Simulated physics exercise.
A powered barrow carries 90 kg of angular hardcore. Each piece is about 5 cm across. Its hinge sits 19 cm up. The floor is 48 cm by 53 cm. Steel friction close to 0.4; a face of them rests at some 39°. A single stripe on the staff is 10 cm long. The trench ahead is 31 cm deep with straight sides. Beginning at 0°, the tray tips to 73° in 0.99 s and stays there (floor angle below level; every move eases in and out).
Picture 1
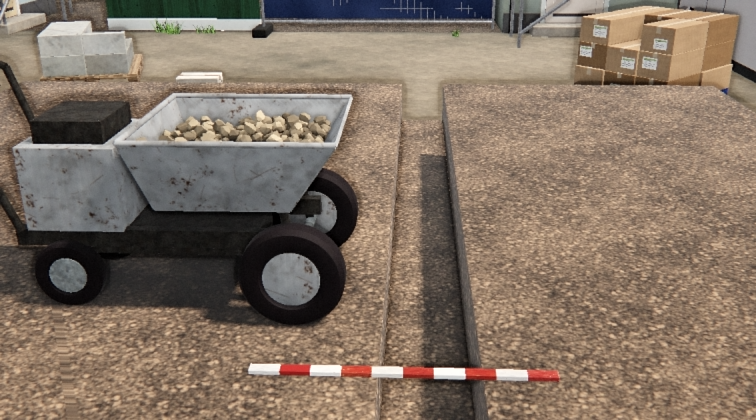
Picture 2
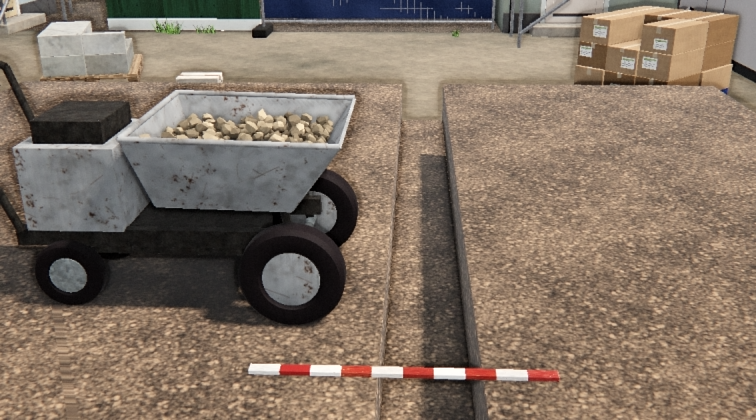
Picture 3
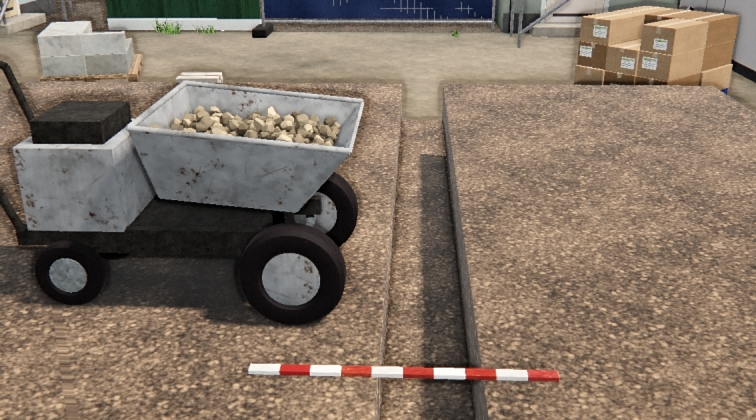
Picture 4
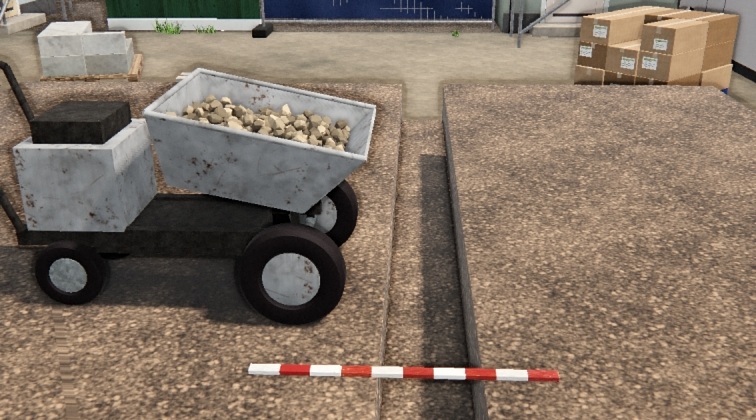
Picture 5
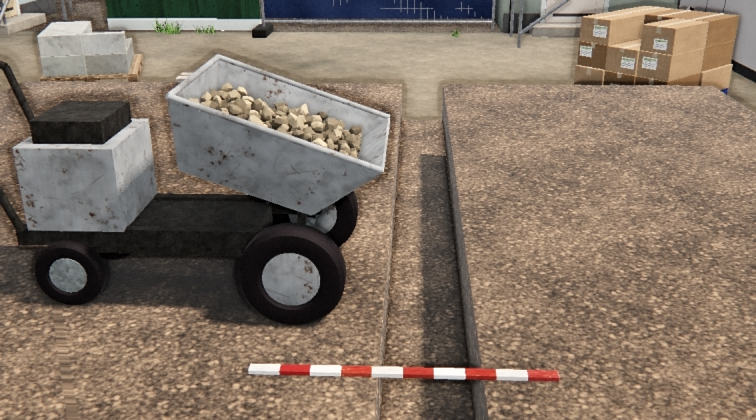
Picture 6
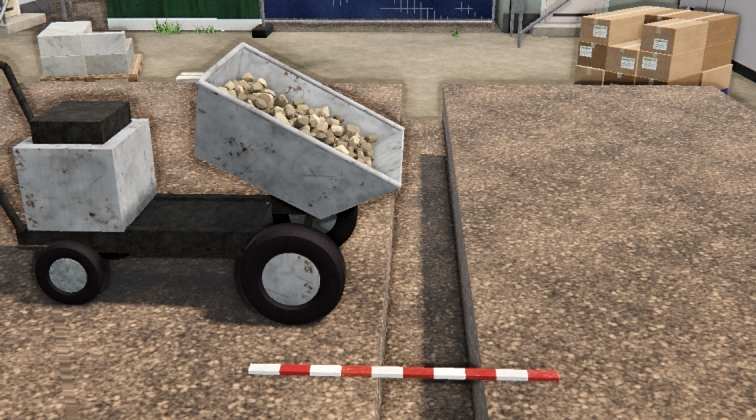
A grey powered barrow loaded with pale stones stood still beside a narrow trench while its tray tilted steadily forward to the right, the back end rising high and the stones staying inside.
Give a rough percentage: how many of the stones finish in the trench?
58 %.
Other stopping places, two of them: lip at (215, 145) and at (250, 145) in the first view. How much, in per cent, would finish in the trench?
Roughly 45 in a hundred, then 80 in a hundred.
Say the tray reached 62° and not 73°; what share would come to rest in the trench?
Roughly 25 per cent would end in the trench.
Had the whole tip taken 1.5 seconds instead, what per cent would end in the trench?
Then some 60 per cent would.
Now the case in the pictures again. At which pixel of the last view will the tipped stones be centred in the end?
I'd put it close to (454, 333).
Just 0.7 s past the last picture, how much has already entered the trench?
By that point it's something like 10 in a hundred.
Then, 0.3 s after the last picture the floor is at 61°, 100 % in the tray; the foremost stones are at (429, 212).
Then, 0.7 s after the last picture the floor is at 73°, 76 % in the tray, 12 % in the trench, 12 % past the trench; the foremost stones are at (528, 285).
Then, 1.0 s after the last picture the floor is at 73°, 44 % in the tray, 27 % in the trench, 30 % past the trench; the foremost stones are at (602, 294).
Then, 3.0 s after the last picture the floor is at 73°, 13 % in the tray, 58 % in the trench, 29 % past the trench; the foremost stones are at (614, 291).
